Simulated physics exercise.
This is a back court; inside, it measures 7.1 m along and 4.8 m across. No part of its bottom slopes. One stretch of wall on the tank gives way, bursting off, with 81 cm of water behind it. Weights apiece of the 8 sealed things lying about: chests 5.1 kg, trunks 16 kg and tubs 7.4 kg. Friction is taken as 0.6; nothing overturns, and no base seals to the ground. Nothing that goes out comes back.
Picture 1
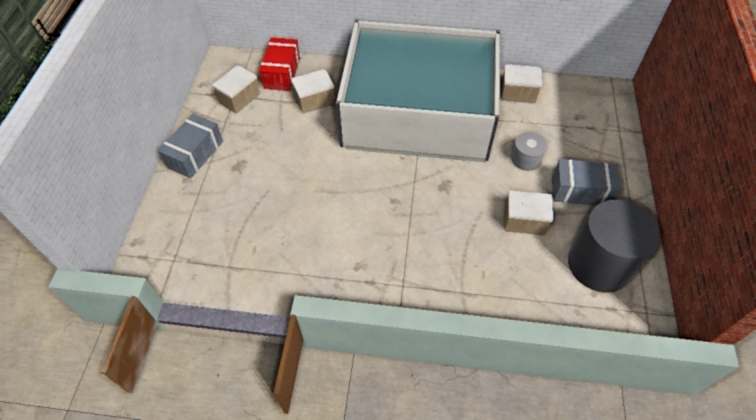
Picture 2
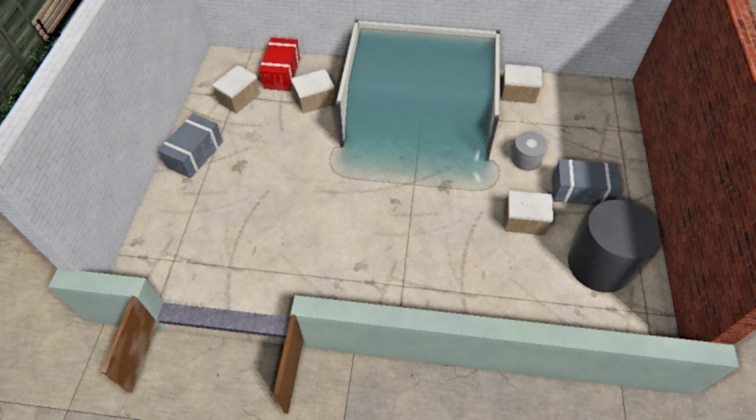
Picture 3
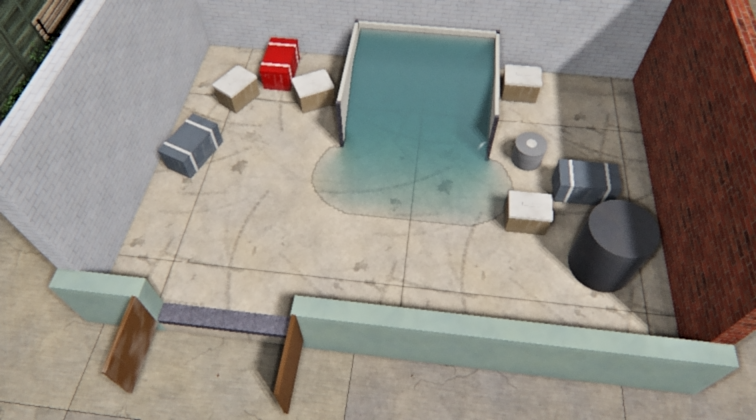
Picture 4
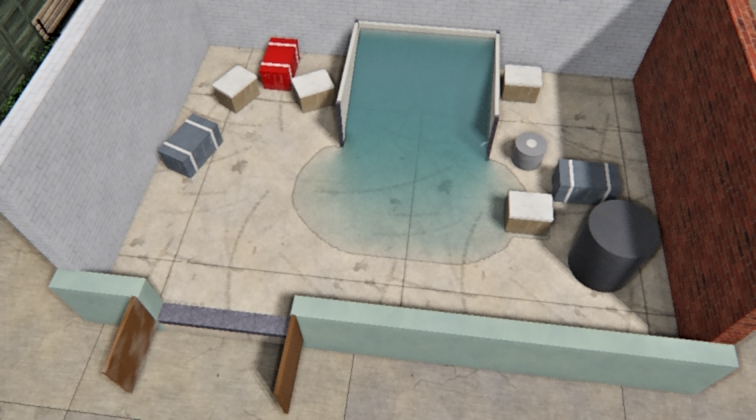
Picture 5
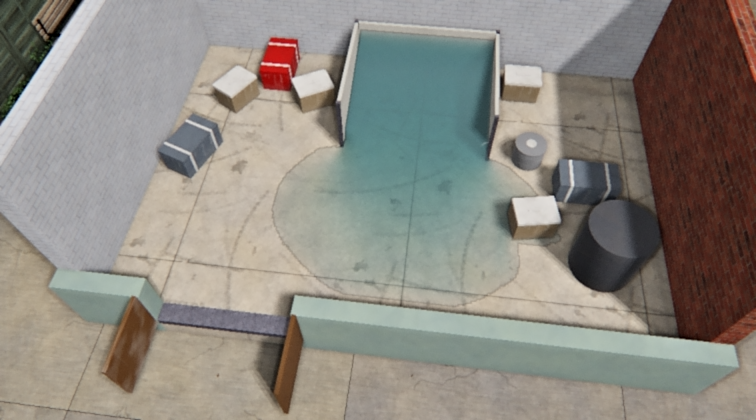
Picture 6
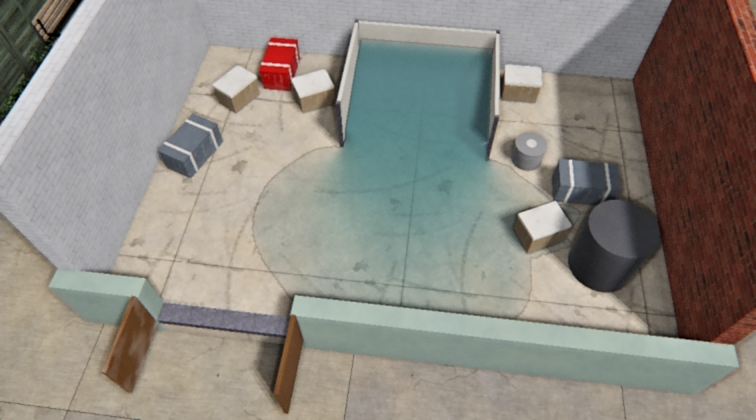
A large tank of water at the back of a walled yard lost its front wall, and the water spread across the floor toward the low front wall, nudging one pale-topped box on the right.
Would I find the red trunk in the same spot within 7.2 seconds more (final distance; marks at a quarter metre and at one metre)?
It will cover a modest distance.
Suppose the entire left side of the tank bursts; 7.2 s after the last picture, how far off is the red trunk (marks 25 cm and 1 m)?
After that, the red trunk is washed away.
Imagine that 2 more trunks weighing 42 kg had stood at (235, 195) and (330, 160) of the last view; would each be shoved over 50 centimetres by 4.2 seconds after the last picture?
In the order asked: Shy of the mark; clear of the mark.
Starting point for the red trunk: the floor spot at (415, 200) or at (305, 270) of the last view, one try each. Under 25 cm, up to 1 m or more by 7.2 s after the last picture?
I'd expect that it gets borne away first and gets borne away second.
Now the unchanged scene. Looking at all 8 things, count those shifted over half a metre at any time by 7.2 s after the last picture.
6.
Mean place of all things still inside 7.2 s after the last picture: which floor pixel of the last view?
Close to (399, 108).
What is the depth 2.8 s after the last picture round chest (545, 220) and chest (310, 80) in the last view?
I'd put it at 9 cm and 0 cm respectively.
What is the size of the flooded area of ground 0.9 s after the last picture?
My estimate is roughly 18 m2.
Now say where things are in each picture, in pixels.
The red trunk at (279, 55) rests on the ground; 3.5 m2 under water; 0 of 8 have shifted, in the first frame.
The red trunk at (279, 55), on the bottom; 4.8 m2 under water; 0 of 8 have shifted, in the second frame.
The red trunk at (279, 55), on the bottom; 6.5 m2 under water; 0 of 8 have shifted, in the third frame.
The red trunk at (279, 55) rests on the ground; water covers 8.5 m2; 0 of 8 have shifted, in the fourth frame.
The red trunk at (279, 55) rests on the ground; water covers 10.7 m2; 1 of 8 have shifted, in the fifth frame.
The red trunk at (279, 55), on the bottom; water covers 13.0 m2; 1 of 8 have shifted, in the sixth frame.
Then, 0.9 s after the last picture the red trunk is near (279, 55), 0.0 m from its start, aground; 0 of 8 are out; 1 afloat.
Then, 2.8 s after the last picture the red trunk is near (279, 55), 0.0 m from its start, aground; 0 of 8 are out; 1 afloat.
Then, 4.8 s after the last picture the red trunk is near (279, 55), 0.0 m from its start, aground; 0 of 8 are out; 4 afloat.
Then, 7.2 s after the last picture the red trunk is near (291, 67), 0.4 m from its start, afloat; 0 of 8 are out; 8 afloat.
